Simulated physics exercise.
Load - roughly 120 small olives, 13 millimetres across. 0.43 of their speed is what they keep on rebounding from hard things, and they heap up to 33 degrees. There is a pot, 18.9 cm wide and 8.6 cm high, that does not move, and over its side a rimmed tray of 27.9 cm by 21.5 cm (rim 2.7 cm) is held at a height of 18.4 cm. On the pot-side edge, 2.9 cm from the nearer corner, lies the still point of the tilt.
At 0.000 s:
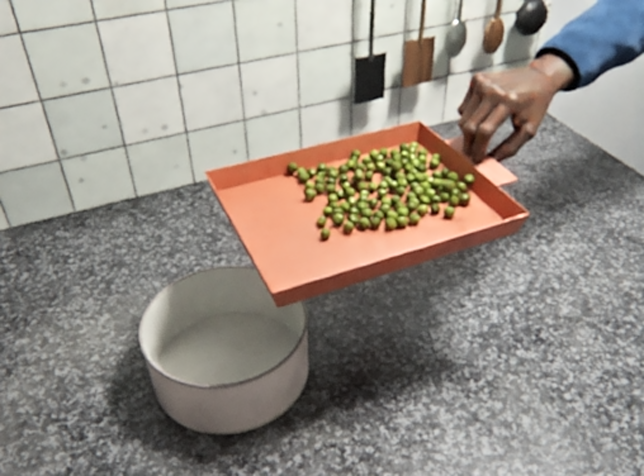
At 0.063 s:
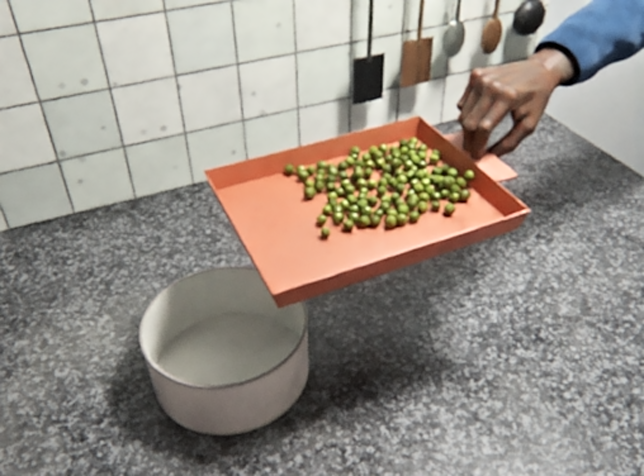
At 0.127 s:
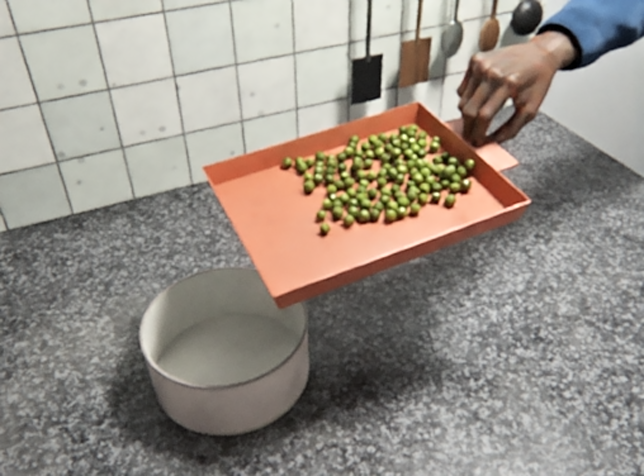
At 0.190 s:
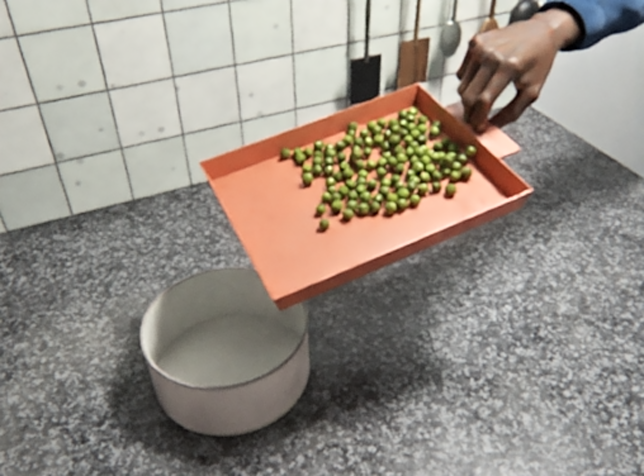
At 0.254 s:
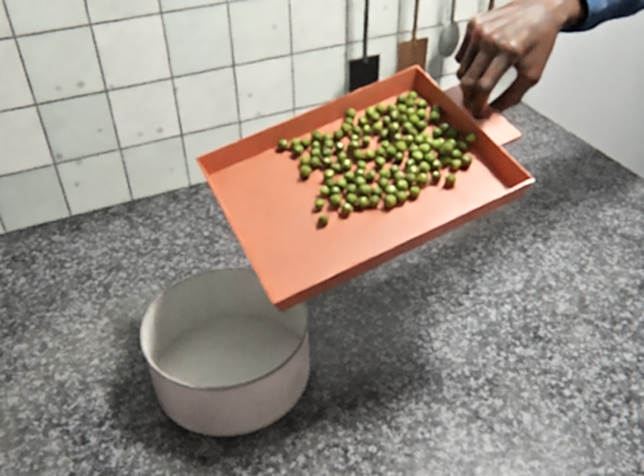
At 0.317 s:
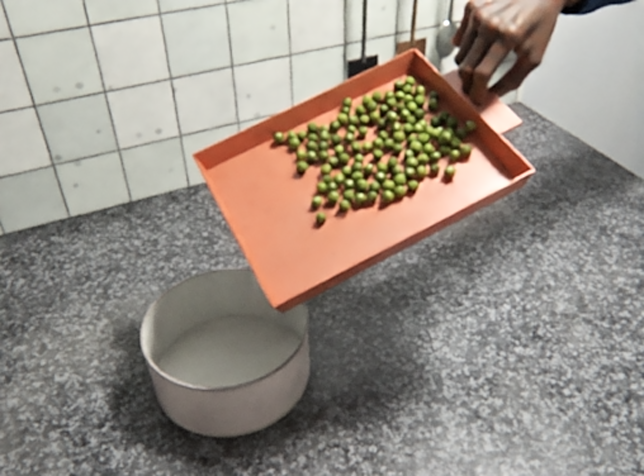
A hand in a blue sleeve held an orange tray of small green olives beside a pale round pot on a speckled counter, then raised the handle end, steadily tilting the tray toward the pot.
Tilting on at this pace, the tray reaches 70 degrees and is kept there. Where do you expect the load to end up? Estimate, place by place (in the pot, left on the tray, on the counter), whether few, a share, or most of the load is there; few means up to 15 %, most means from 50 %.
My estimate: Pot: Few, tray: Most, counter: A share.
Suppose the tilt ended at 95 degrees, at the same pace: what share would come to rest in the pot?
Near 0 %, then.
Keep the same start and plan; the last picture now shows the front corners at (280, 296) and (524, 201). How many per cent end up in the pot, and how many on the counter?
In the pot: 0 per cent; on the counter: 0 per cent.
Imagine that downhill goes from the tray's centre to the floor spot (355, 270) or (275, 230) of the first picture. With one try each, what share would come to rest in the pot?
I'd put it at about 0 per cent for the first tilt and about 10 per cent for the second.
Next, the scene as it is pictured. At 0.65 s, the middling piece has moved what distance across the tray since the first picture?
Displacement on the tray: About 12 cm.
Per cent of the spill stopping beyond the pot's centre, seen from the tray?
Estimate: Roughly 70 per cent of the pieces.
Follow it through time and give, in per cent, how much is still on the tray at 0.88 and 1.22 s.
About 95, 80.
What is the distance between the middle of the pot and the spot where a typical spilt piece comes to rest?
Distance: Some 20 cm.
After 0.65 s, tilt 44 degrees; the tray holds 100 %, the pot 0 %.
After 0.88 s, tilt 61 degrees; the tray holds 95 %, the pot 0 %.
After 1.22 s, tilt 70 degrees; the tray holds 80 %, the pot 0 %.
In the end, at 2.5 s, pot 0 %, tray 70 %, counter 30 %.
